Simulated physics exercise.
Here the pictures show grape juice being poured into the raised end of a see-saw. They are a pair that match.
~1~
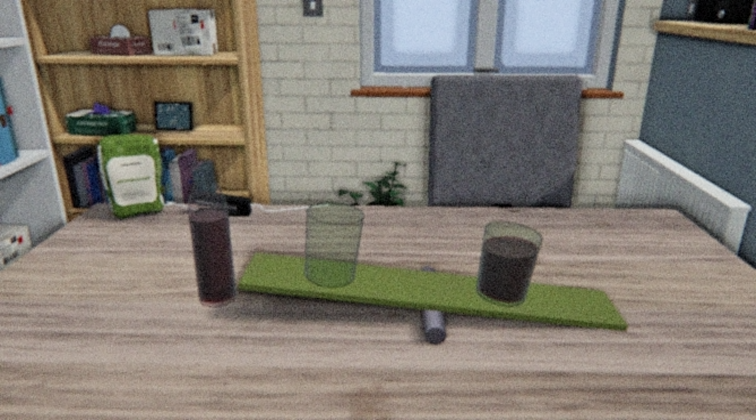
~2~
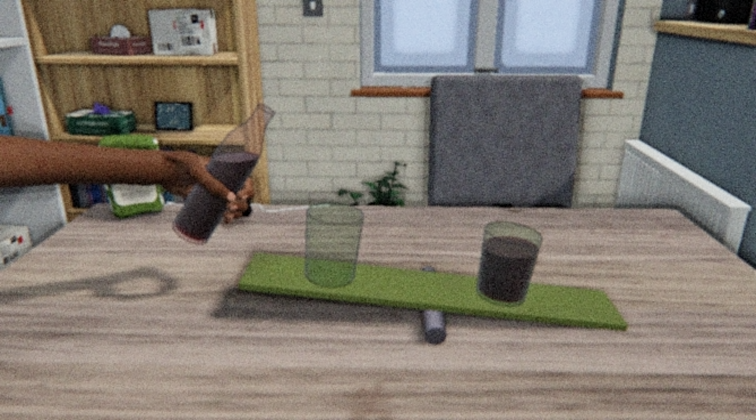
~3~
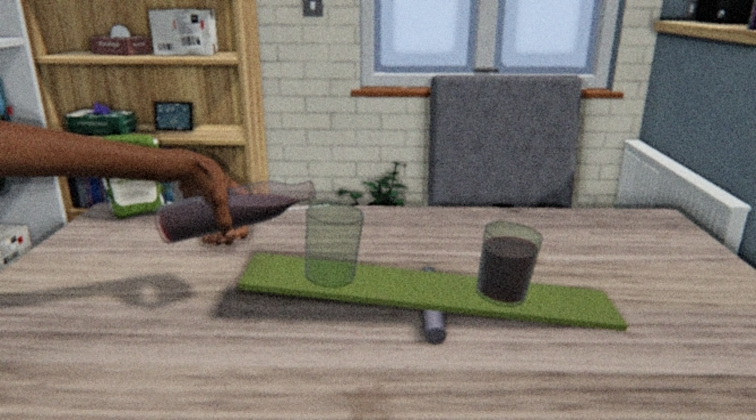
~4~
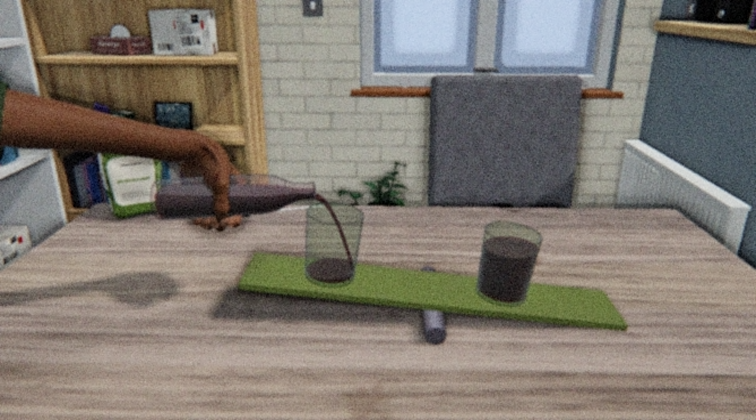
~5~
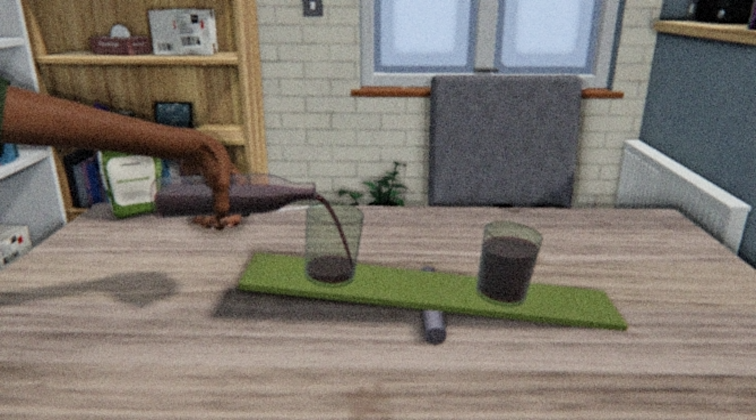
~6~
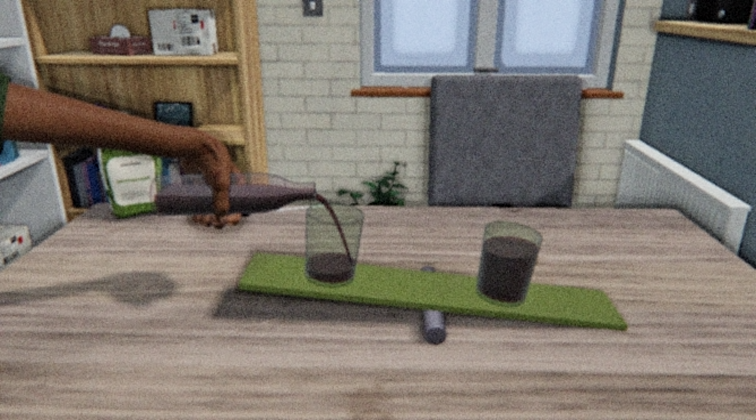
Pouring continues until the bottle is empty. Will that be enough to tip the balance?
Yes.
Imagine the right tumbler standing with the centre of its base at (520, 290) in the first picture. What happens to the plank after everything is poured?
Result noted: Turns over.
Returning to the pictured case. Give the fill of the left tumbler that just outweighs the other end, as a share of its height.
Around 35 per cent of its height.
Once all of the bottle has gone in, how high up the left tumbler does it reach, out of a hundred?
Close to 75 in a hundred, I think.
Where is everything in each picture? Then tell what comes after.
Before the pour; bottle (211, 231) about two thirds full; left tumbler (333, 243) empty, raised; right tumbler (507, 262) about three quarters full, on the low side, in the first picture.
The bottle is on its way; pipe (435, 333); left tumbler (333, 243) empty, in the second picture.
The grape juice nears the lip; bottle (240, 207) tipped 75° with all of its load; left tumbler (333, 243) empty, in the third picture.
Pouring; pipe (435, 333); left tumbler nearly empty, surface at (330, 269); right tumbler about three quarters full, surface at (510, 247), in the fourth picture.
Pouring; bottle (238, 195) tipped 85° with nearly all of its load; left tumbler (333, 243) nearly empty, in the fifth picture.
Pouring; pipe (435, 333); left tumbler nearly empty, surface at (331, 264); right tumbler about three quarters full, surface at (510, 247), in the sixth picture.
A moment on, the left tumbler is about half full; the plank has swung over, and that end is down.
Further on, the left tumbler is about two thirds full; the plank has swung over, and that end is down.
When it is over, the left tumbler is about three quarters full; the plank has swung over, and that end is down.
